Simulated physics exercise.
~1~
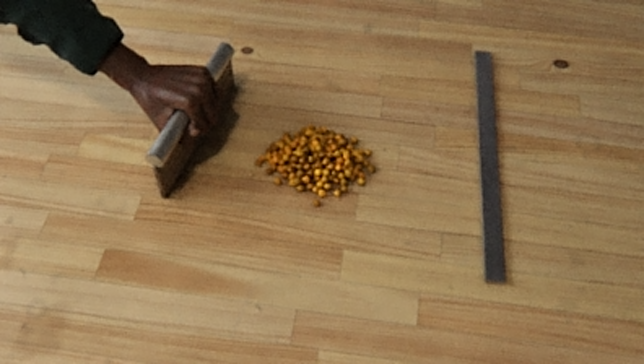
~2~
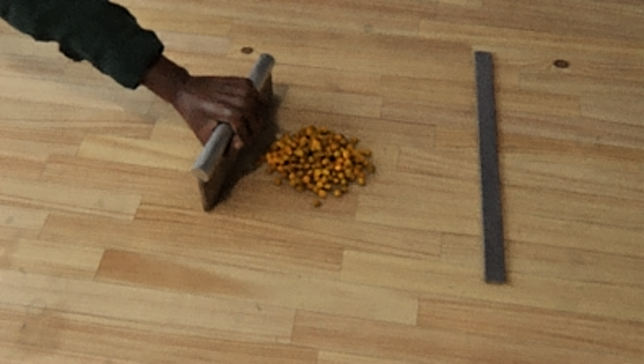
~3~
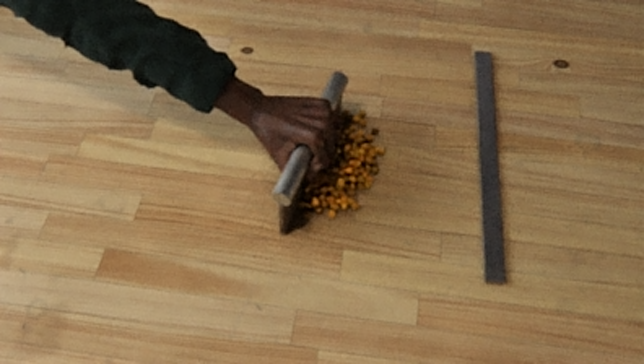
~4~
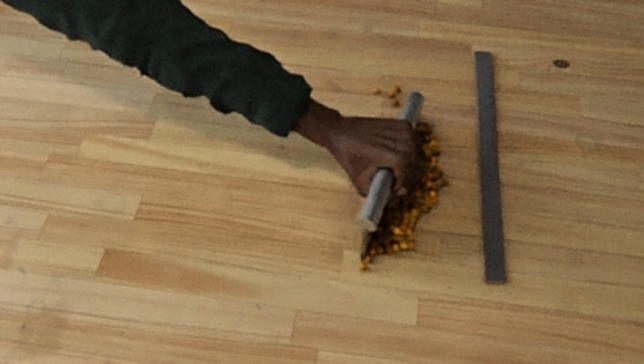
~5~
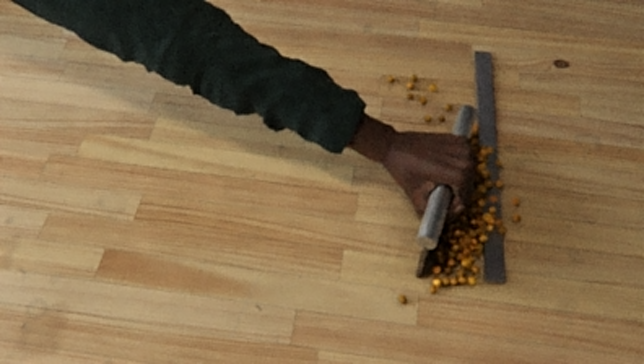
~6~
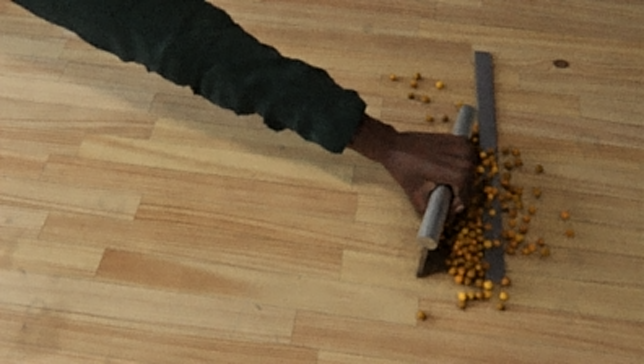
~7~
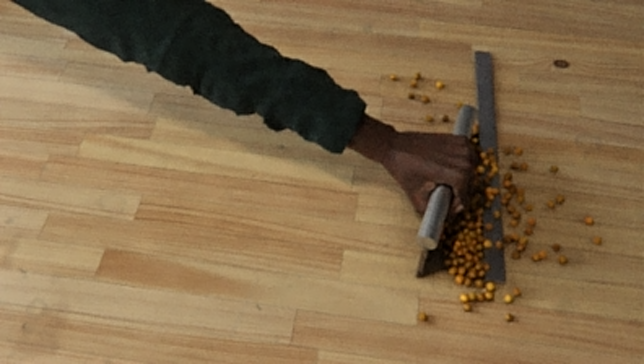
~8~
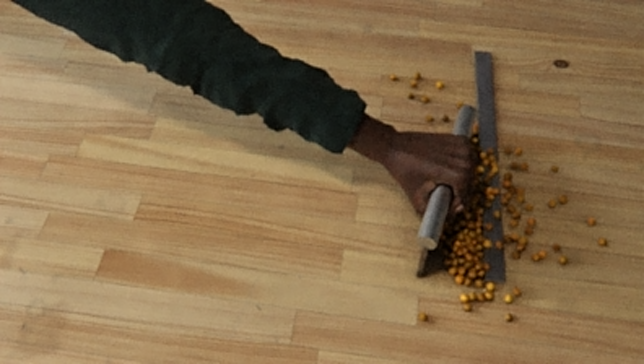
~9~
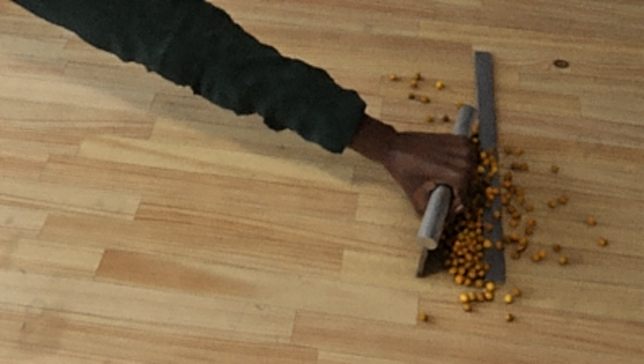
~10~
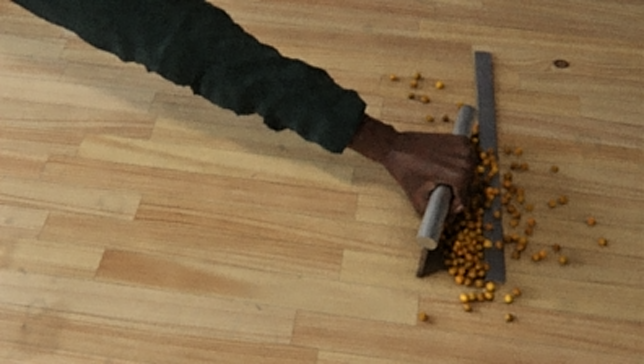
A dark-skinned hand in a dark green sleeve grips a flat scraper with a grey handle on a pale wooden surface, seen from above by a still camera. To its right lies a heap of orange-yellow maize kernels, and farther right a narrow grey strip is fixed in place. The hand slides the scraper rightwards into the heap and pushes it along, leaving a few kernels behind near the top. The scraper stops just short of the strip, while kernels spill over it and roll a little beyond. They settle, some bunched against the blade, others scattered past the strip.
